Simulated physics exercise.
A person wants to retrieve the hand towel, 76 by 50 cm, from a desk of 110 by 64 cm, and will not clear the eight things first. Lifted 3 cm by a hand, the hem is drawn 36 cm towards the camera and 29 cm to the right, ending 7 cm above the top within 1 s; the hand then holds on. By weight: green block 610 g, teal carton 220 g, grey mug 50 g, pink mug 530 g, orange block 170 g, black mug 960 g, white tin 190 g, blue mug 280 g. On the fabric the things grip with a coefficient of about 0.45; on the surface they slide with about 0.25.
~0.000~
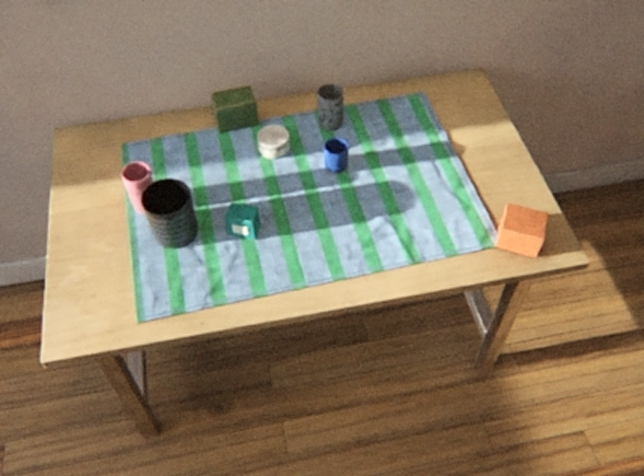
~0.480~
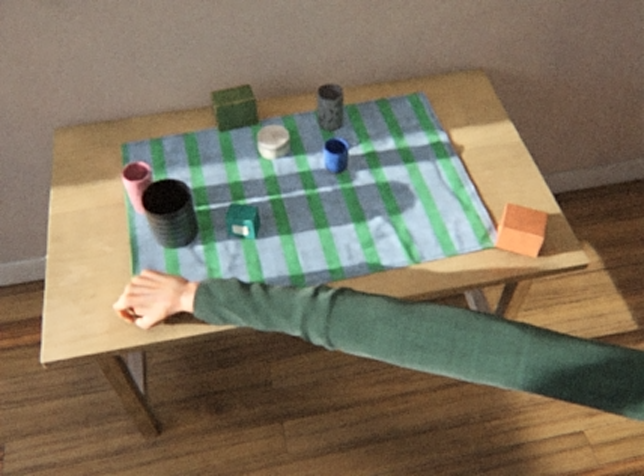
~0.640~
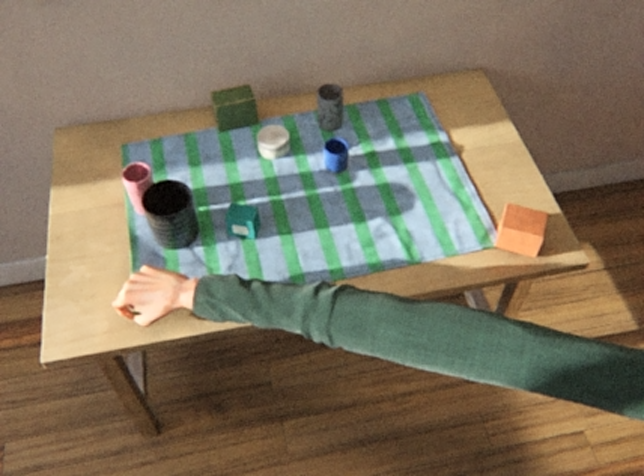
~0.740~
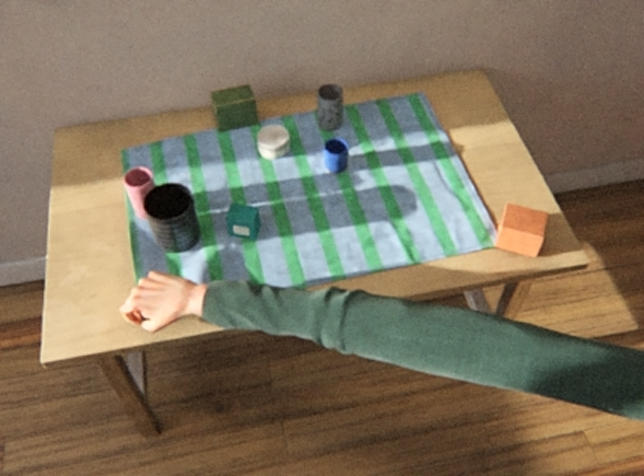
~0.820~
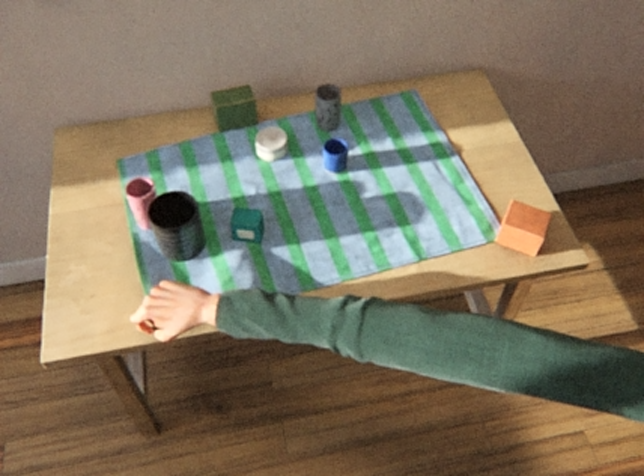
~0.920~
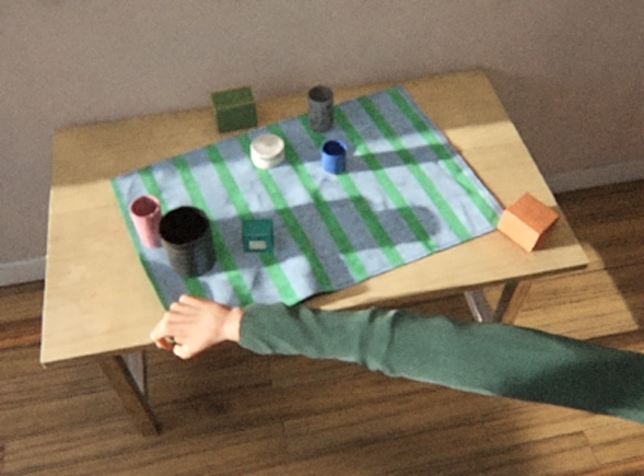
On a wooden desk, a hand drags the striped towel's near-left corner rightward, shifting objects on it.
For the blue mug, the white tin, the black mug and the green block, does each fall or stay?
The blue mug falls, the white tin falls, the black mug falls, the green block stays.
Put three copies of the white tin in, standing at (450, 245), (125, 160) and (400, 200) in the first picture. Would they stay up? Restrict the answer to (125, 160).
Result for that copy: It tumbles down.
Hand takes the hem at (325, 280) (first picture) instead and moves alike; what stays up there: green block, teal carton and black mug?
Log - green block: Still on top; teal carton: Off the top; black mug: Off the top.
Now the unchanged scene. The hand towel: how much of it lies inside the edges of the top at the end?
About 0 per cent.
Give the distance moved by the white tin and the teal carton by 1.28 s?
For the white tin, 20 centimetres, and for the teal carton, 20 centimetres.
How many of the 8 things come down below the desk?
I make it 6.
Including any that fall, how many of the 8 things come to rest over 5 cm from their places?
6.
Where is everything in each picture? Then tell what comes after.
The first frame shows shows, blue mug (337, 146); white tin (273, 135); black mug (166, 196); green block (233, 97); hand towel corners (137, 323) (121, 144) (423, 92).
The second frame shows shows, green block (233, 95); hand towel corners (121, 144) (423, 92); grip (135, 319).
The third frame shows shows, hand towel corners (121, 145) (423, 92); grip (134, 316).
The fourth frame shows shows, pink mug (138, 177); black mug (168, 201); hand towel corners (121, 150) (423, 92); grip (142, 322).
The fifth frame shows shows, white tin (271, 138); teal carton (246, 216); pink mug (140, 188); hand towel corners (116, 160) (416, 89); grip (153, 331).
The sixth frame shows shows, blue mug (334, 148); white tin (267, 145); black mug (184, 225); green block (233, 97); hand towel corners (109, 180) (400, 85); grip (173, 346).
At 1.1 s, 90 % of the hand towel is still over the top; black mug 19 cm off its start, white tin 9 cm off its start, blue mug 3 cm off its start.
At 1.3 s, 85 % of the hand towel is still over the top; black mug 30 cm off its start, white tin 18 cm off its start, blue mug 9 cm off its start.
At 1.4 s, 65 % of the hand towel is still over the top; black mug 41 cm off its start at (269, 394), white tin 29 cm off its start at (254, 234), blue mug 16 cm off its start at (321, 201).
At 1.6 s, 45 % of the hand towel is still over the top; black mug over the edge, white tin 50 cm off its start, blue mug 31 cm off its start.
At 3.2 s, 0 % of the hand towel is still over the top; white tin over the edge, black mug over the edge, blue mug over the edge, green block 0 cm off its start at (233, 97).
